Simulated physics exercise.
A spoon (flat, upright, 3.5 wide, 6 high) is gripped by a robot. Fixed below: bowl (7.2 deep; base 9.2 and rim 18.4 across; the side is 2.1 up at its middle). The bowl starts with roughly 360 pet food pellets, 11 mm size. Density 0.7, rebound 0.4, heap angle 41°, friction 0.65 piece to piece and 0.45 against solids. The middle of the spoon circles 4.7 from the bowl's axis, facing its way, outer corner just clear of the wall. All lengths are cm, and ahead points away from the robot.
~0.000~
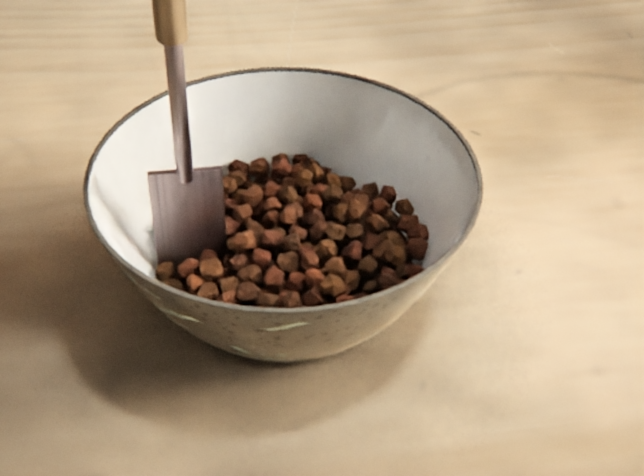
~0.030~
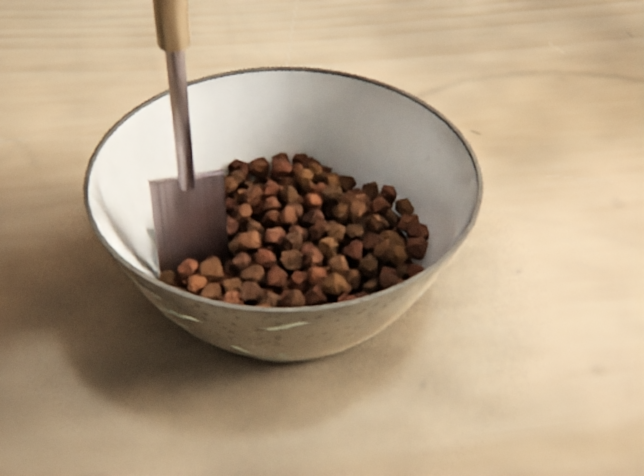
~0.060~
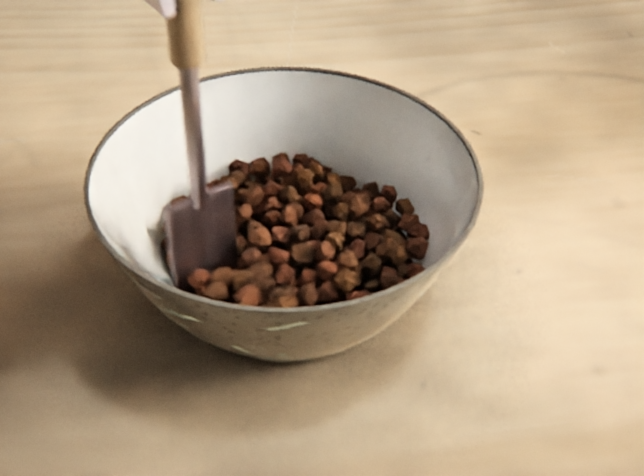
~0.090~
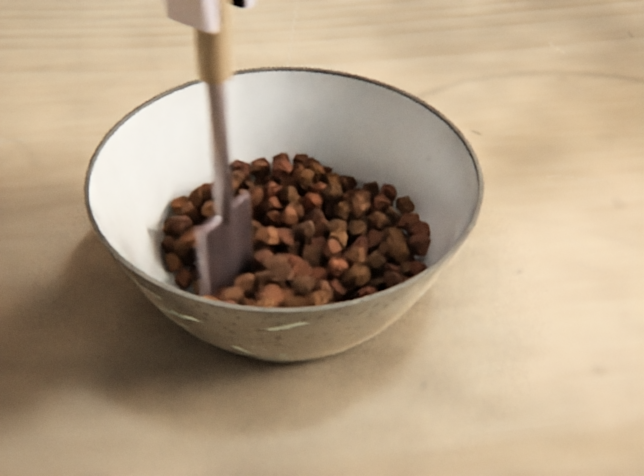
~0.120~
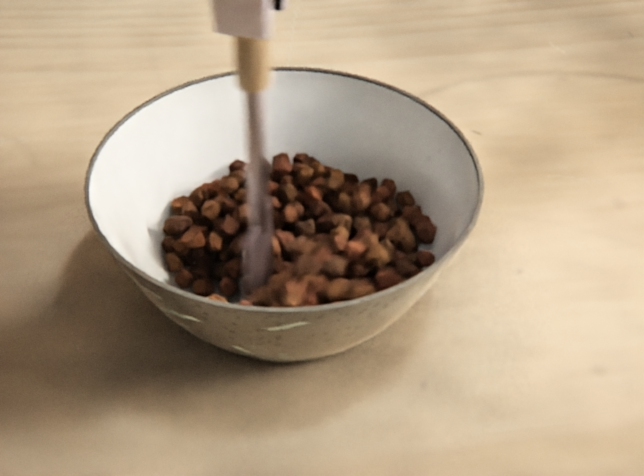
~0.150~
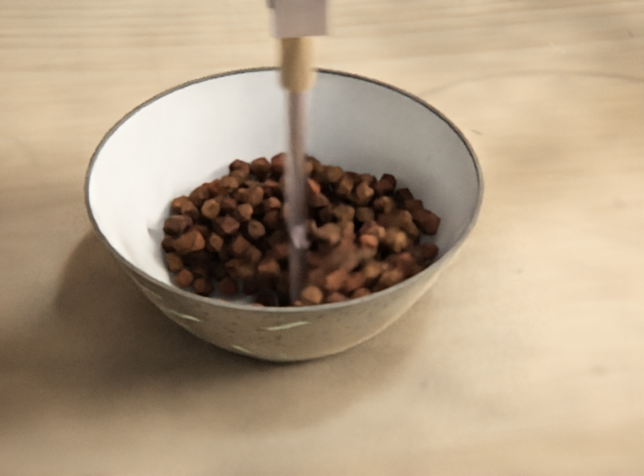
White bowl of brown pet food pellets on a pale wooden surface, a robot-held spatula sweeping rightward through them, pushing some along.
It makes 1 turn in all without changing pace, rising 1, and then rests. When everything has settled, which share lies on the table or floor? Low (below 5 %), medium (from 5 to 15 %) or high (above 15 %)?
On the table or floor the share is medium, from 5 to 15 %.
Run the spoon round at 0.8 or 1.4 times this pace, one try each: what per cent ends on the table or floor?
About 5 and 15 per cent.
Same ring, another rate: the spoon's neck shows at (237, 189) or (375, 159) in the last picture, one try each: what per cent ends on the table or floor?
About 0 and 25 per cent.
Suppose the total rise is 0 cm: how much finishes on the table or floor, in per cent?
About 10 per cent.
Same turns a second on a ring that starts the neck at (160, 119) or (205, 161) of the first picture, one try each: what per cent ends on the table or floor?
Some 0 and 5 per cent.
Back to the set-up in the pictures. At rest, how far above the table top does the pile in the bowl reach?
Some 7.0 cm.
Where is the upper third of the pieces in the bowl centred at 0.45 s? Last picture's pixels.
At about (196, 154).
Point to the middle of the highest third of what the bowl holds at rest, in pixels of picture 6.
Near (208, 269).
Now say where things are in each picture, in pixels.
The spoon neck at (182, 144), 0° round; upper third of the load around (298, 233), from x 165 to 420, top at y 160; 361 in the bowl, in the first picture.
The spoon neck at (184, 151), 8° round; upper third of the load around (295, 234), from x 165 to 420, top at y 160, in the second picture.
The spoon neck at (197, 169), 27° round; upper third of the load around (292, 244), from x 170 to 420, top at y 160, in the third picture.
The spoon neck at (223, 185), 48° round; upper third of the load around (300, 247), from x 170 to 420, top at y 160, in the fourth picture.
The spoon neck at (257, 193), 68° round; upper third of the load around (321, 251), from x 170 to 425, top at y 160, in the fifth picture.
The spoon neck at (296, 194), 89° round; upper third of the load around (344, 243), from x 170 to 430, top at y 160; 361 in the bowl, in the sixth picture.
After 0.30 s, 192° round, highest piece 9 above the table; 360 in the bowl, 1 on the table or floor.
After 0.45 s, 295° round, highest piece 10 above the table; 346 in the bowl, 4 on the table or floor, 11 in flight or on the tool.
After 0.73 s, 0° round, highest piece 6 above the table; 330 in the bowl, 31 on the table or floor.
After 1.43 s, 0° round, highest piece 6 above the table; 330 in the bowl, 31 on the table or floor.
In the end, 330 in the bowl, 31 on the table or floor. That is 9 % on the table or floor.
